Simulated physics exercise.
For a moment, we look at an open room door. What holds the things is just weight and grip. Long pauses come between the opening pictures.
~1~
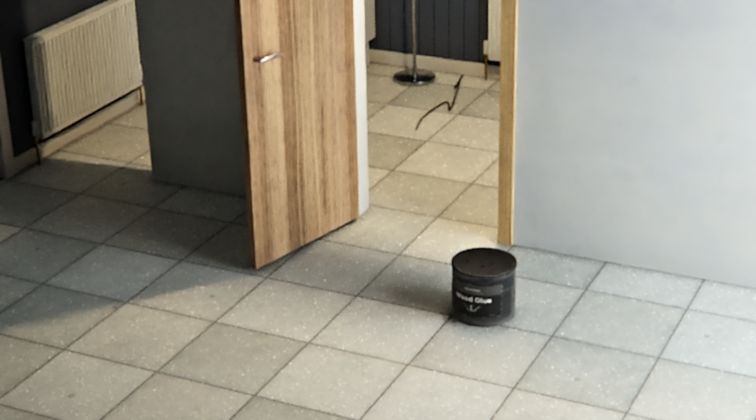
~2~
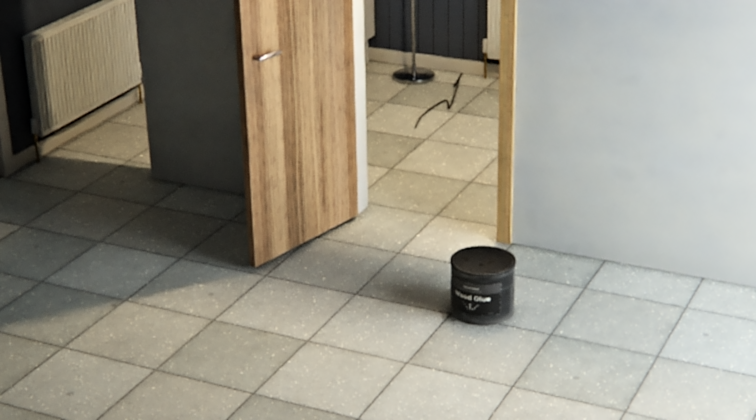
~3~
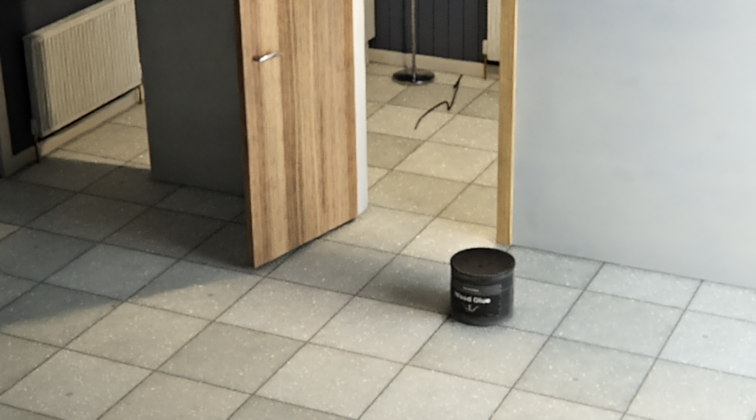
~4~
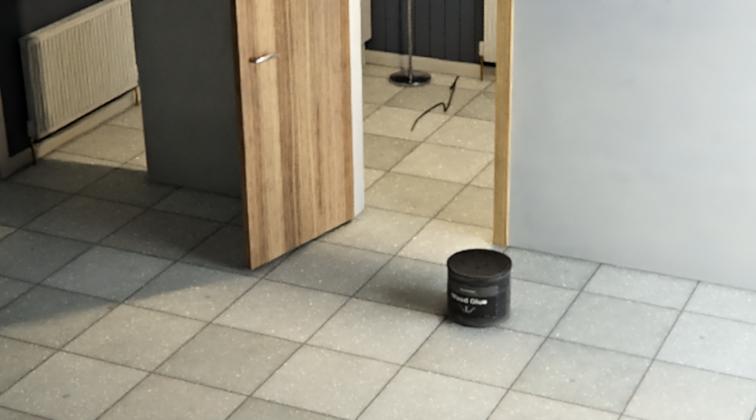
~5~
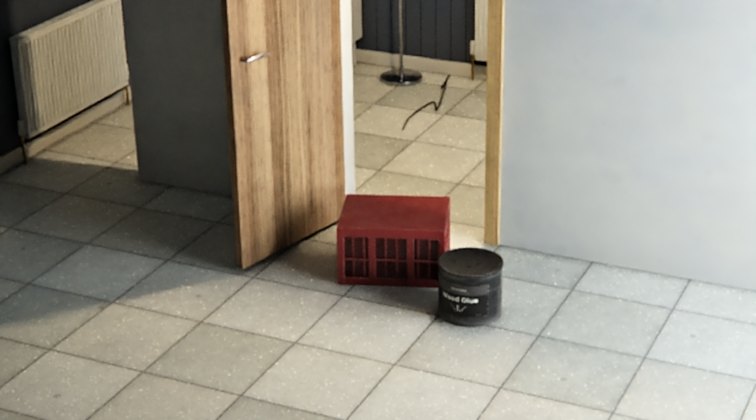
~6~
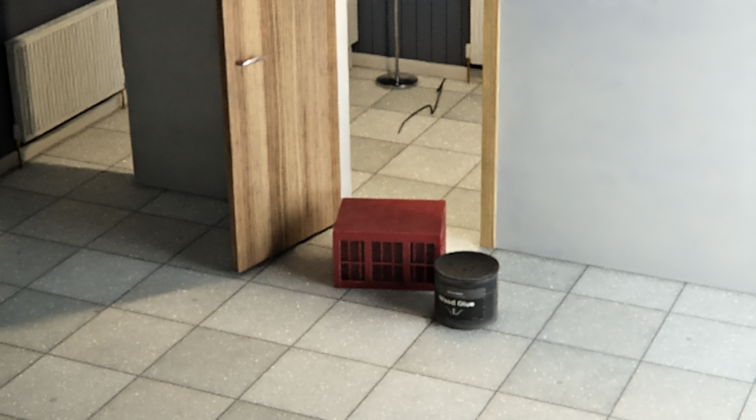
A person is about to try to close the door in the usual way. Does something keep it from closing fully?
The door cannot travel further.
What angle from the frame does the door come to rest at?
Close to 65 degrees, I'd say.
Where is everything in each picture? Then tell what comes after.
In the first frame, door wide open and still; black pail (484, 287).
In the second frame, door wide open and still; black pail (483, 285).
In the third frame, door wide open and still; black pail (482, 287).
In the fourth frame, door wide open and still; black pail (479, 288).
In the fifth frame, door wide open and still; black pail (470, 287).
In the sixth frame, door wide open and still; red chest (391, 243); black pail (466, 290).
Then, 0.40 s past the last view, door 97° open.
Then, 0.70 s past the last view, door 83° open.
Then, 0.90 s past the last view, door 72° open.
Finally, door 67° open; both still in place. Final places as the last picture's camera would see them, red chest near (392, 243).
